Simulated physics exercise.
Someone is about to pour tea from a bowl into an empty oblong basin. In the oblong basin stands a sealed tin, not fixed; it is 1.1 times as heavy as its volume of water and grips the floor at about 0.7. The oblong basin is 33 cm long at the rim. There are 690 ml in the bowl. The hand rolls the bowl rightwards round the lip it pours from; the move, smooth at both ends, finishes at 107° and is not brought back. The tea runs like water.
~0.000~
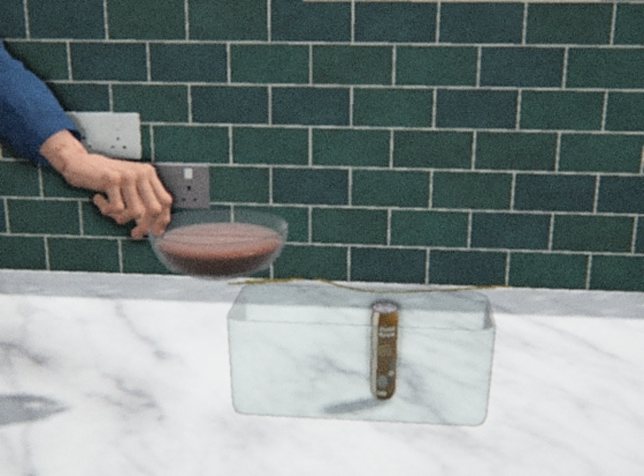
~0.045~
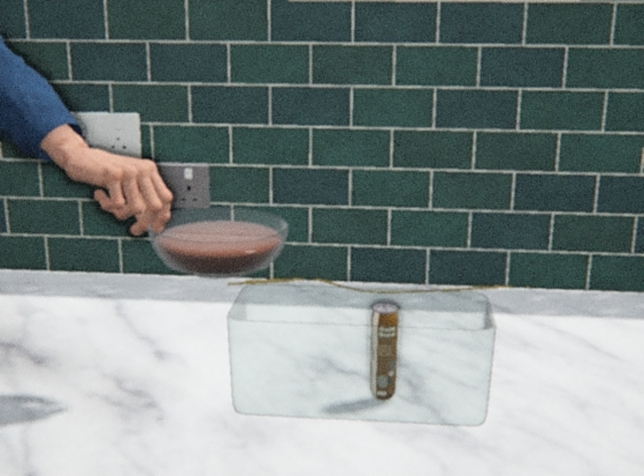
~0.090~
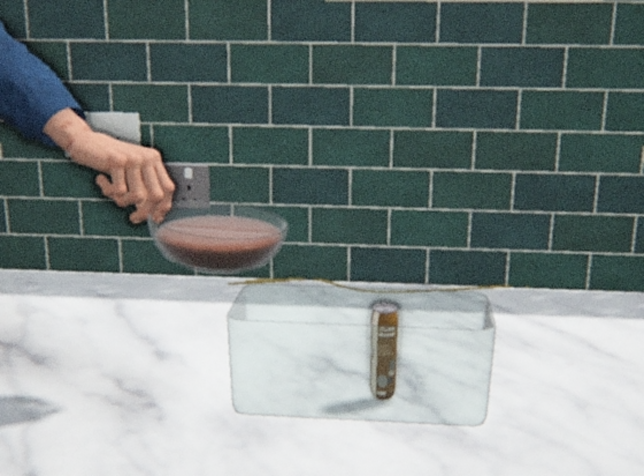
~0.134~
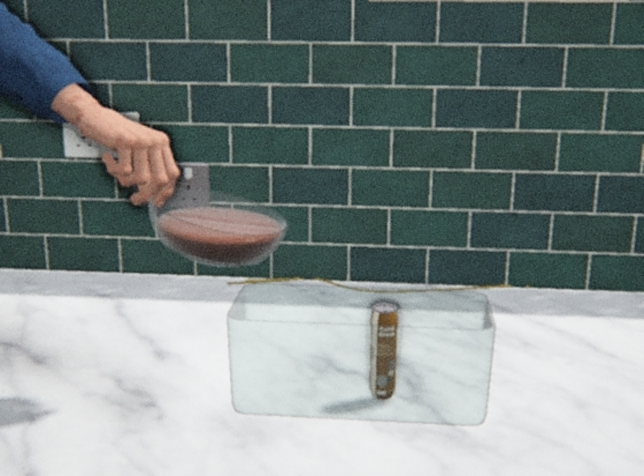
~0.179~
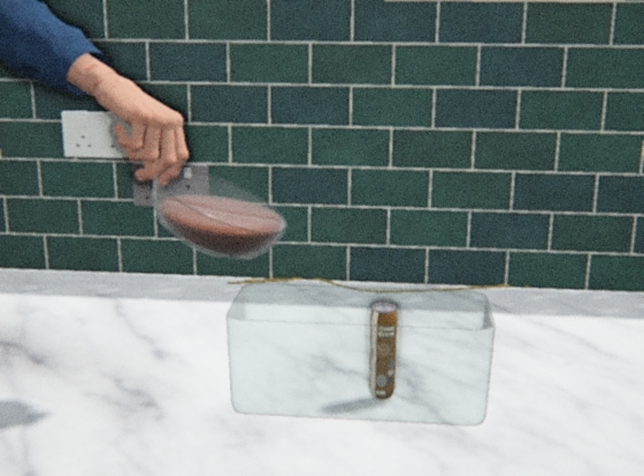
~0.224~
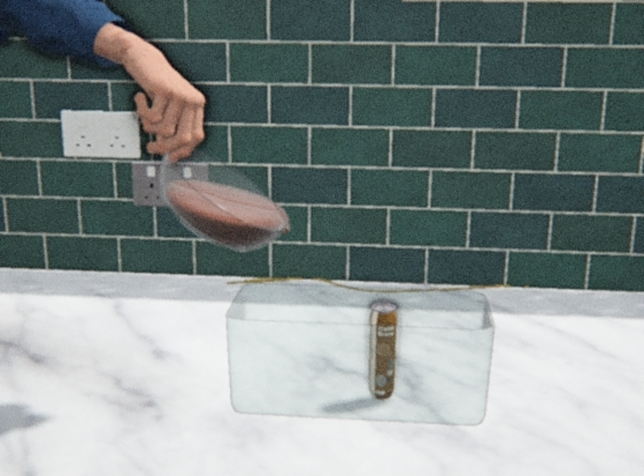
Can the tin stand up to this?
It topples.
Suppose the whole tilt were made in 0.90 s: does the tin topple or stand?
The tin goes over.
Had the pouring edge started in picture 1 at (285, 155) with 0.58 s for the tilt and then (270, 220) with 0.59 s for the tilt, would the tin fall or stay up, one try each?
First it keeps standing; then it falls.
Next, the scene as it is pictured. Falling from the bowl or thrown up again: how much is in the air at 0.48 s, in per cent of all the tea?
Near 72 in a hundred.
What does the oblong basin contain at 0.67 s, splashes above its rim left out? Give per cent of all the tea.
About 98 per cent.
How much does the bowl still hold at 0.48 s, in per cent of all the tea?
Some 8 per cent.
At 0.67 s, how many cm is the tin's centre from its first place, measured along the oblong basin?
Some 3 cm.
After 0.48 s the tilt is 99° and 8 per cent is still to pour; the tin stands where it began.
After 0.67 s the tilt is 107° and 0 per cent is still to pour; the tin leans 30°.
After 0.87 s the tilt is 107° and 0 per cent is still to pour; the tin lies on its side.
After 1.08 s the tilt is 107° and 0 per cent is still to pour; the tin lies on its side.
In the end the tin lies on its side.
